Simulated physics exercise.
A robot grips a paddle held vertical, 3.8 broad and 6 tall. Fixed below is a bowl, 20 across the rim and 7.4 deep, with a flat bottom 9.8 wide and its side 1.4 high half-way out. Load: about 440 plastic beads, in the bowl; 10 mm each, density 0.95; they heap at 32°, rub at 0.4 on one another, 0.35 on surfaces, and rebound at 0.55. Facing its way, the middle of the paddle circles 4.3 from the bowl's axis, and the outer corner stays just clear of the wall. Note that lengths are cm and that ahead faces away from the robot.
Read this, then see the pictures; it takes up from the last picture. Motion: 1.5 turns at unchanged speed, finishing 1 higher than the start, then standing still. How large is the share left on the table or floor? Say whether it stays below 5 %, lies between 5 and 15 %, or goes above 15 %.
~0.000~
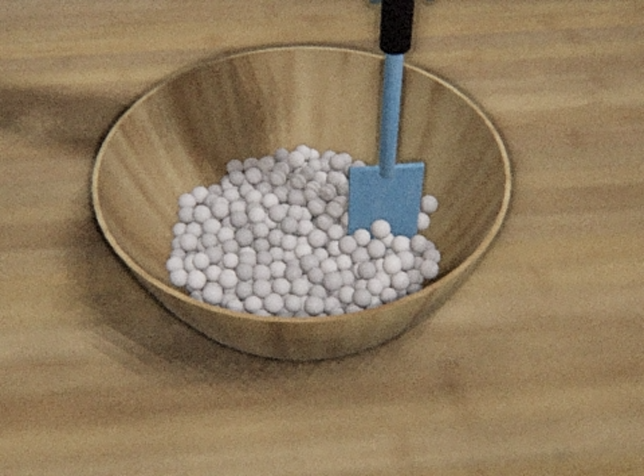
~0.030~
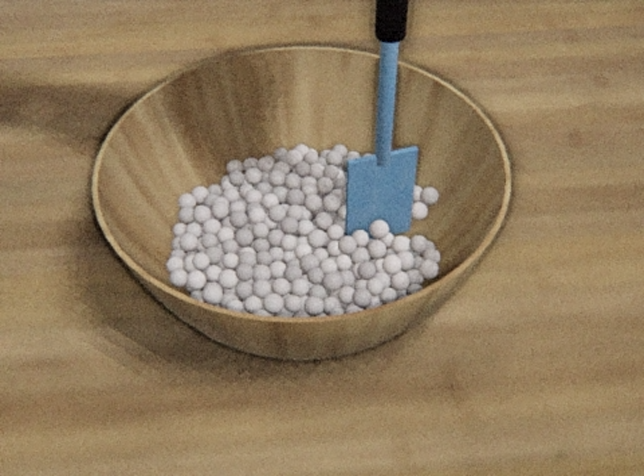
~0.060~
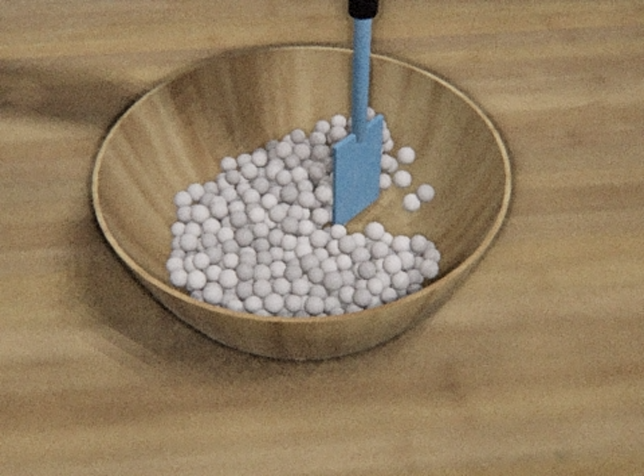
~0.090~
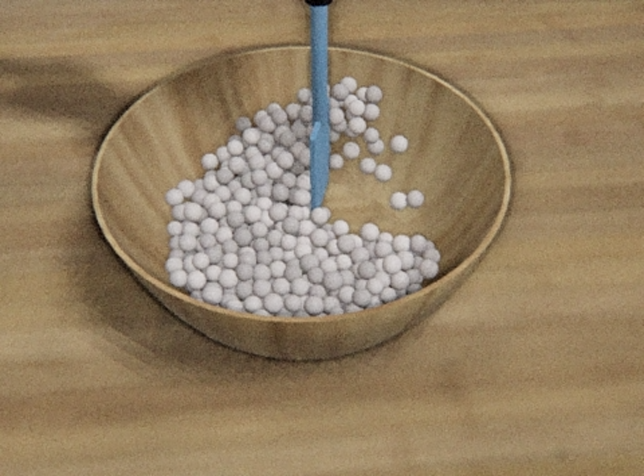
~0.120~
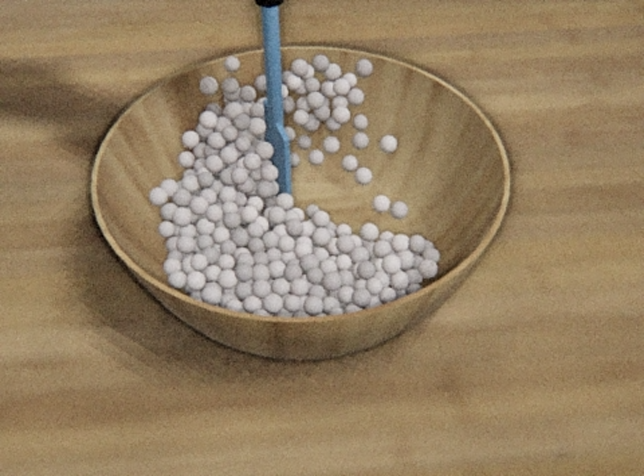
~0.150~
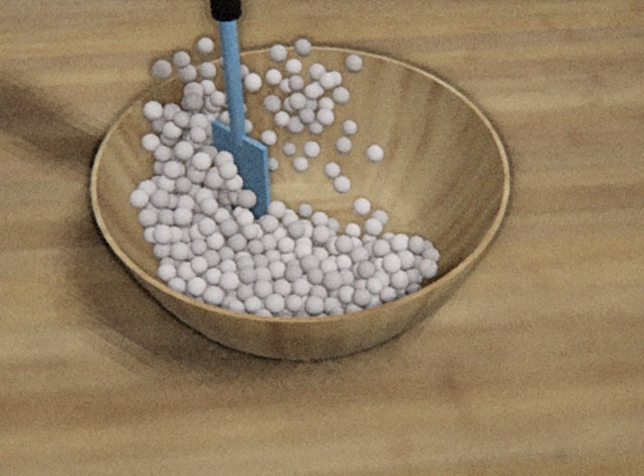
It lies between 5 and 15 %.
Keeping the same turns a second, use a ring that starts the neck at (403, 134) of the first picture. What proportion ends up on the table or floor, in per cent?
Roughly 20 per cent.
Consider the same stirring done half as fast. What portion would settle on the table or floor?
Estimate: Near 0 in a hundred.
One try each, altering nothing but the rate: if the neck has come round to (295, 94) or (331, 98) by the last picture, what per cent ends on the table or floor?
About 0 per cent, then about 0 per cent.
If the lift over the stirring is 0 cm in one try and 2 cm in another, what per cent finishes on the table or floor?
Near 15 in a hundred, then 10 in a hundred.
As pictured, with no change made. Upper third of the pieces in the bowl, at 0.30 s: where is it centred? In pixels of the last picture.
Upper-third centre: Approx. (317, 288) px.
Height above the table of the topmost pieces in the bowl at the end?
Roughly 5.0 centimetres.
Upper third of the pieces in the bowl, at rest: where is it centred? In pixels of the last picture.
(273, 227).
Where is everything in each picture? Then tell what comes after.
The paddle neck at (388, 143), 0° round; upper third of the load around (299, 228), from x 175 to 430, top at y 155; 441 in the bowl, in the first picture.
The paddle neck at (384, 132), 12° round; upper third of the load around (302, 222), from x 175 to 430, top at y 150, in the second picture.
The paddle neck at (360, 108), 42° round; upper third of the load around (302, 198), from x 175 to 430, top at y 115, in the third picture.
The paddle neck at (319, 95), 73° round; upper third of the load around (281, 163), from x 175 to 430, top at y 85, in the fourth picture.
The paddle neck at (275, 96), 104° round; upper third of the load around (247, 152), from x 160 to 430, top at y 65, in the fifth picture.
The paddle neck at (236, 111), 136° round; upper third of the load around (207, 151), from x 140 to 430, top at y 45; 441 in the bowl, in the sixth picture.
After 0.30 s, 289° round, highest piece 10 above the table; 409 in the bowl, 5 on the table or floor, 27 in flight or on the tool.
After 0.44 s, 82° round, highest piece 8 above the table; 397 in the bowl, 35 on the table or floor, 9 in flight or on the tool.
After 0.72 s, 180° round, highest piece 5 above the table; 396 in the bowl, 45 on the table or floor.
After 1.42 s, 180° round, highest piece 5 above the table; 396 in the bowl, 45 on the table or floor.
In the end, 396 in the bowl, 45 on the table or floor. That is 10 % on the table or floor.
